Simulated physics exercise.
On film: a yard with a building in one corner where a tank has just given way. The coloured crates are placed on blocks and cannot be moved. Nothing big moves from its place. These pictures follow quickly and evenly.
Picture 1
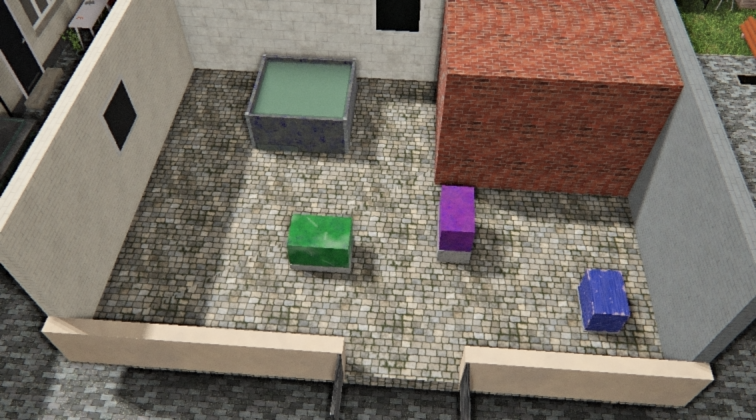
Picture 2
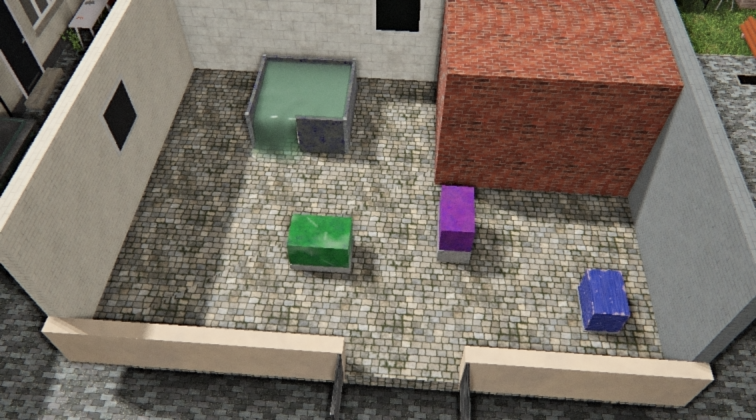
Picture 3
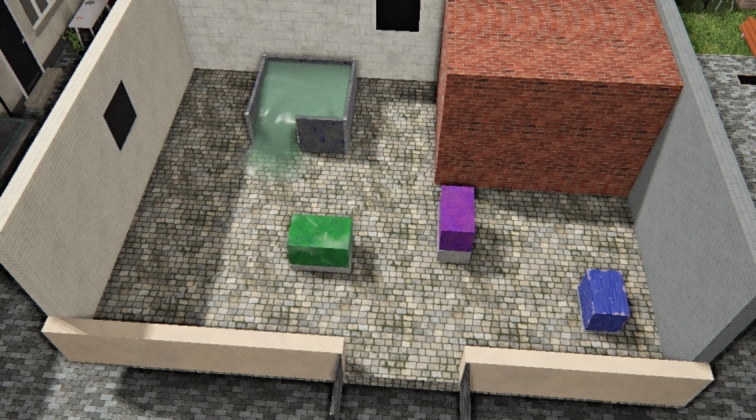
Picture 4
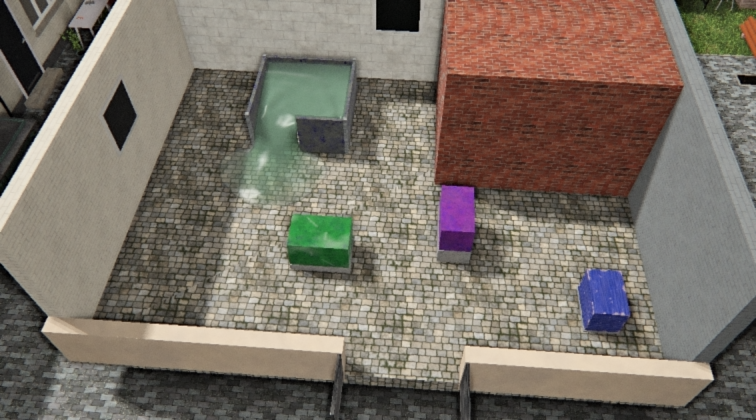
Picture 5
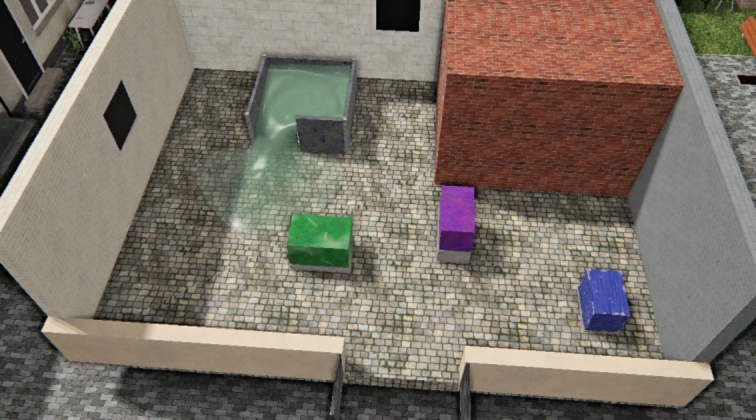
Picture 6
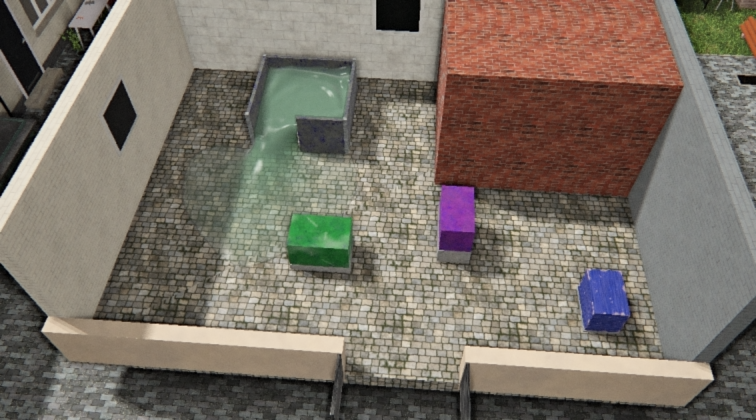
In this clip, a tank of still, greenish water in a walled, paved yard opens at its front left, and water pours through the gap, spreading forward and leftward across the paving toward the viewer, near a green block.
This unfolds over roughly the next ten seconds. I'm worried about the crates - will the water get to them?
Result: Green crate: Reached, blue crate: Reached, purple crate: Spared.
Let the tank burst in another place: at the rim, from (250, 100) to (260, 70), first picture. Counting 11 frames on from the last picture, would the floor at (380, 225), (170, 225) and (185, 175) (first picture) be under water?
Obs. 1: Moisture-free; obs. 2: Sodden; obs. 3: Sodden.
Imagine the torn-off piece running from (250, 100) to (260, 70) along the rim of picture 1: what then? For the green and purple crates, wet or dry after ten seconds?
The green one is spared, the purple one remains dry.
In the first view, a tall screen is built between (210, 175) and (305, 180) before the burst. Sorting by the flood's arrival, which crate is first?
First comes the one in purple.
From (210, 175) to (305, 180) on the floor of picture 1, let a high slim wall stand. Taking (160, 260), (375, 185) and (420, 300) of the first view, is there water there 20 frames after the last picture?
Taking the three spots in order: Soaked, soaked, soaked.
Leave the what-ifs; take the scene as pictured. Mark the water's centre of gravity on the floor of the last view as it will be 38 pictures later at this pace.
Centre: Close to (299, 227).
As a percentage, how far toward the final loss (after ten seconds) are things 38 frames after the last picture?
Estimate: Some 40 %.
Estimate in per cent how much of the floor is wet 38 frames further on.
My estimate is roughly 70 percent.
A moment on, water covers 30 % of the floor; the green crate water round its plinth, the blue crate not reached, the purple crate not reached.
Next, water covers 35 % of the floor; the green crate water round its plinth, the blue crate not reached, the purple crate water round its plinth.
Then, water covers 50 % of the floor; the green crate water round its plinth, the blue crate not reached, the purple crate water round its plinth.
Later, water covers 70 % of the floor; the green crate water round its plinth, the blue crate water round its plinth, the purple crate water round its plinth.
In the end, water covers 95 % of the floor; the green crate was topped, the blue crate was topped, the purple crate stayed above the water.
